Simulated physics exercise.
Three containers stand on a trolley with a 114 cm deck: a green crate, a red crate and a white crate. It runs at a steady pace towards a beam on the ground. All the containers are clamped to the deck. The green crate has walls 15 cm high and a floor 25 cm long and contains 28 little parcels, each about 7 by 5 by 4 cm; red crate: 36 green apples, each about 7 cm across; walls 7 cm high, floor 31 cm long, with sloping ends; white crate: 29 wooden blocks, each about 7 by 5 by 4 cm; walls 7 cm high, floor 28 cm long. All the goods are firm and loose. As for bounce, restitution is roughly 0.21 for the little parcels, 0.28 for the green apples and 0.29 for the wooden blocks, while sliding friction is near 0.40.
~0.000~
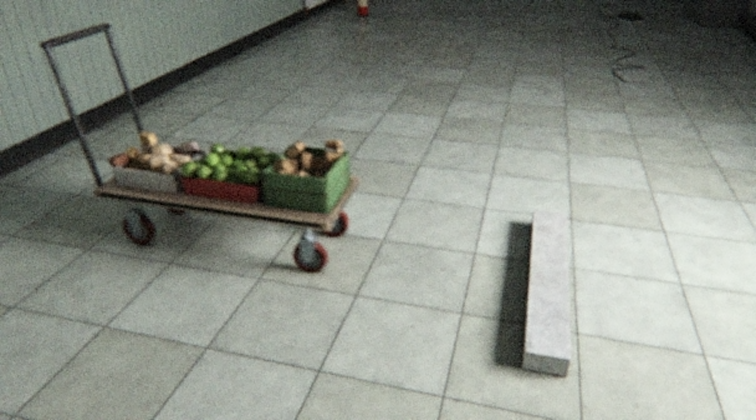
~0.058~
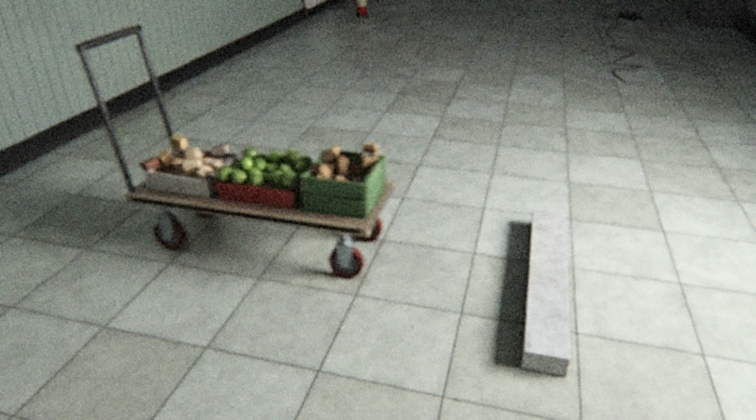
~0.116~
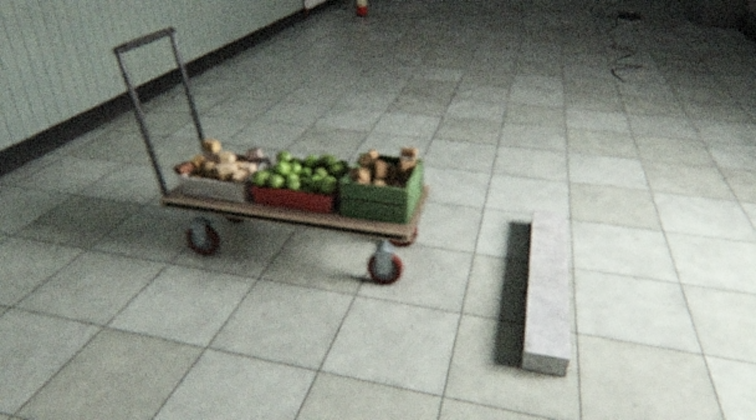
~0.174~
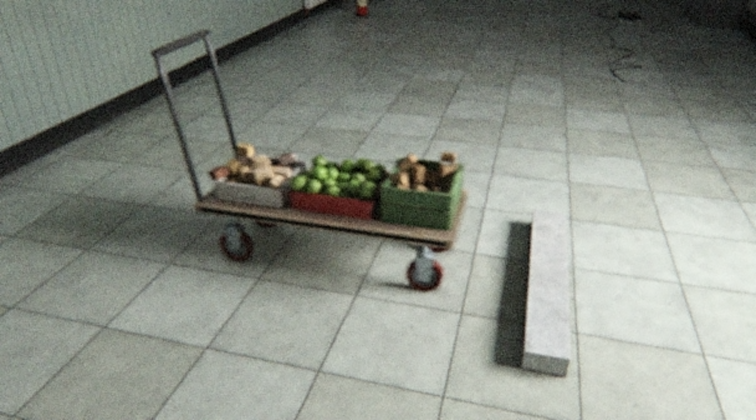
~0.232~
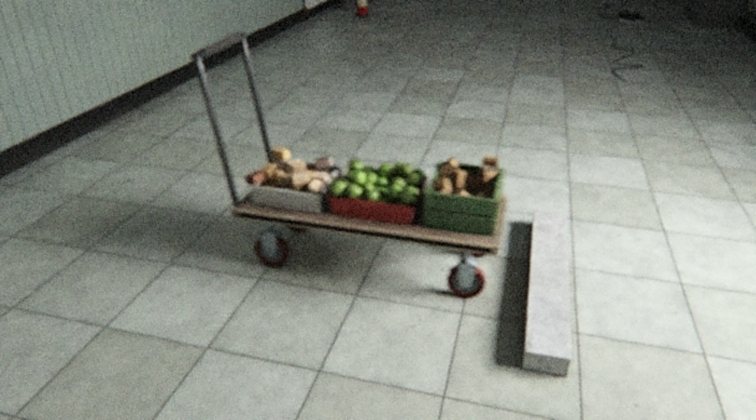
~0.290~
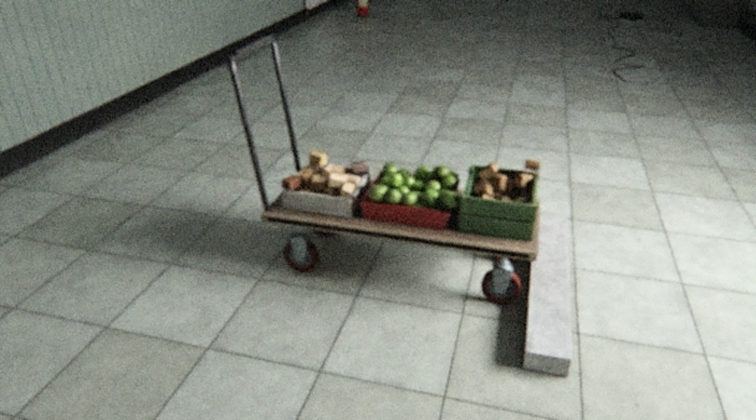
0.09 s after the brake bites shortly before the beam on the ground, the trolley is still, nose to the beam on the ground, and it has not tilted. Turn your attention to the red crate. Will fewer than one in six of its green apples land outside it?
Looks like the escaped portion is a heftier fraction than a sixth.
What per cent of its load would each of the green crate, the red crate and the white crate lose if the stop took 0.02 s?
That way you'd get green crate at 0, red crate at 40, and white crate at 20 percent.
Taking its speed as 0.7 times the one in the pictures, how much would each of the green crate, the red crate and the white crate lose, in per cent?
Then the green crate sheds 0 per cent, the red crate 30 per cent, and the white crate 20 per cent.
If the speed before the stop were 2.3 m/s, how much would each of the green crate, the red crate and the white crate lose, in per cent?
In that case the green crate sheds 0 per cent of its load, the red crate 30 per cent, and the white crate 10 per cent.
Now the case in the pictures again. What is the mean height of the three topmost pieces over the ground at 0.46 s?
Roughly 52 centimetres.
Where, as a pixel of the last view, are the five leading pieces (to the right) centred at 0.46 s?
Pixel (564, 201), give or take.
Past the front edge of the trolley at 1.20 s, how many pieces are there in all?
Around 2.
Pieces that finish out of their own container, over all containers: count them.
Estimate: About 25.
After 0.34 s, 1 of 28 out of the green crate, 3 of 36 out of the red crate and 1 of 29 out of the white crate.
After 0.46 s, 2 of 28 out of the green crate, 9 of 36 out of the red crate and 7 of 29 out of the white crate.
After 0.70 s, 2 of 28 out of the green crate, 15 of 36 out of the red crate and 8 of 29 out of the white crate.
Final count (at 1.20 s), 2 of 28 out of the green crate, 15 of 36 out of the red crate and 8 of 29 out of the white crate. Asked share, 15 of 36, 42 per cent.
